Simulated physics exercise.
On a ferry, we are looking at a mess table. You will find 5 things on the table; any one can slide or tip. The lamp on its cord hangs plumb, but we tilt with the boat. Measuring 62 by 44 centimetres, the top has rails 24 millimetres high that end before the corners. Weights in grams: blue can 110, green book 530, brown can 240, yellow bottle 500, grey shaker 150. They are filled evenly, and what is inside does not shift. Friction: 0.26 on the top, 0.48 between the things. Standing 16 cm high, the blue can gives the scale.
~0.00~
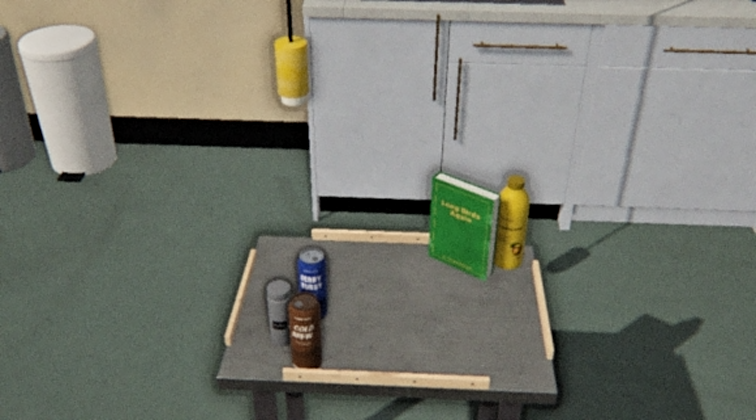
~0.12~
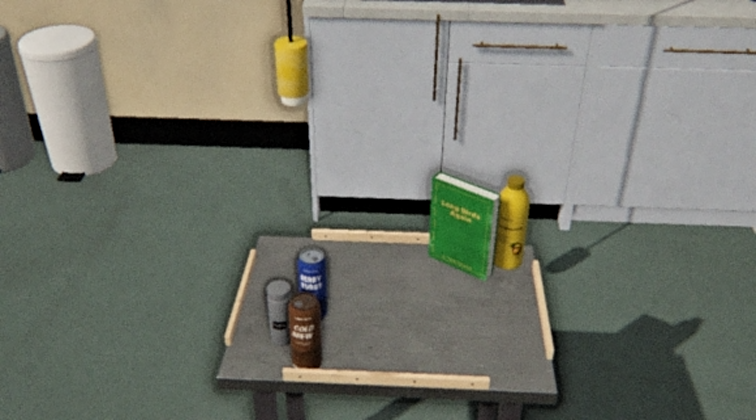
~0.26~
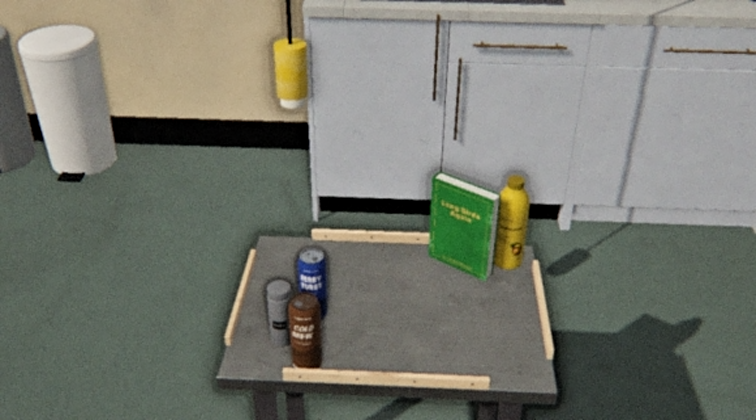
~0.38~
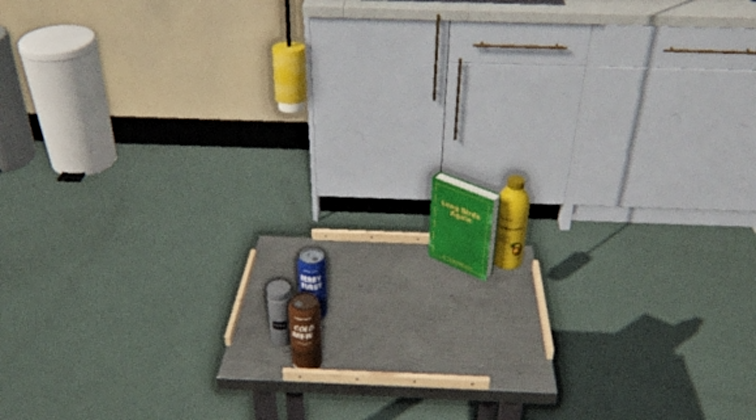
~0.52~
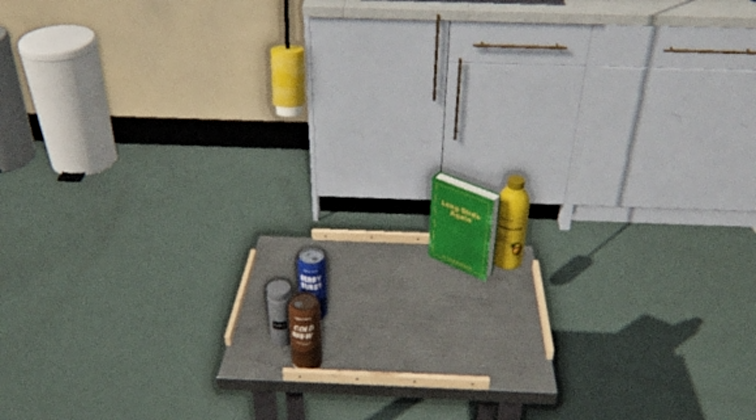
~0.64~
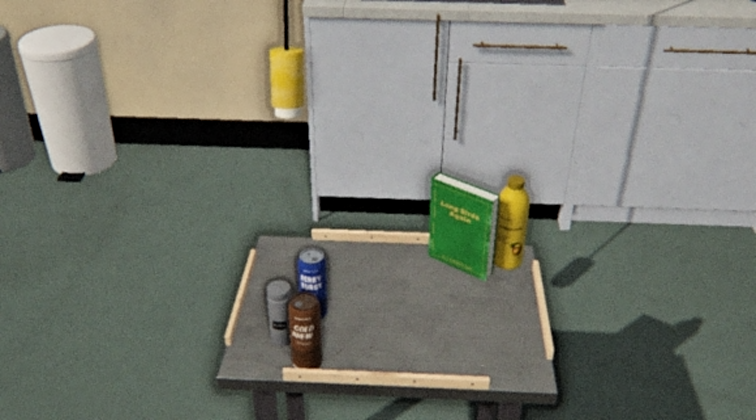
Green book, yellow bottle and three small containers standing motionless on a railed grey table while a hanging yellow lamp drifts slightly left.
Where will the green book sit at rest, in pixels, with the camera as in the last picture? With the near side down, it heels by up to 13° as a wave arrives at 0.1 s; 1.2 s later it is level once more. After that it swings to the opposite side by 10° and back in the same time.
It will sit at about (423, 298).
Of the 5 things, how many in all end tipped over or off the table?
The number here is 1.
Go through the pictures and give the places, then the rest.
In the first picture, boat level; green book (463, 227); blue can (313, 286).
In the second picture, boat level; yellow bottle (511, 221); grey shaker (281, 314).
In the third picture, floor tilted 2°, near side down; blue can (313, 286); brown can (306, 334).
In the fourth picture, floor tilted 6°, near side down; yellow bottle (511, 221); grey shaker (281, 314).
In the fifth picture, floor tilted 10°, near side down; blue can (313, 286); brown can (306, 334).
In the sixth picture, floor tilted 13°, near side down; green book (463, 227); yellow bottle (511, 222).
After 0.94 s, floor tilted 9°, near side down; green book 35° off its base near (447, 245).
After 1.04 s, floor tilted 5°, near side down; green book on its side near (432, 279).
After 1.14 s, floor tilted 2°, near side down; green book on its side near (425, 296).
In the end (3.0 s), toppled on the table, green book; the other 4 under 5 cm from the start. In the last view, green book near (424, 298).
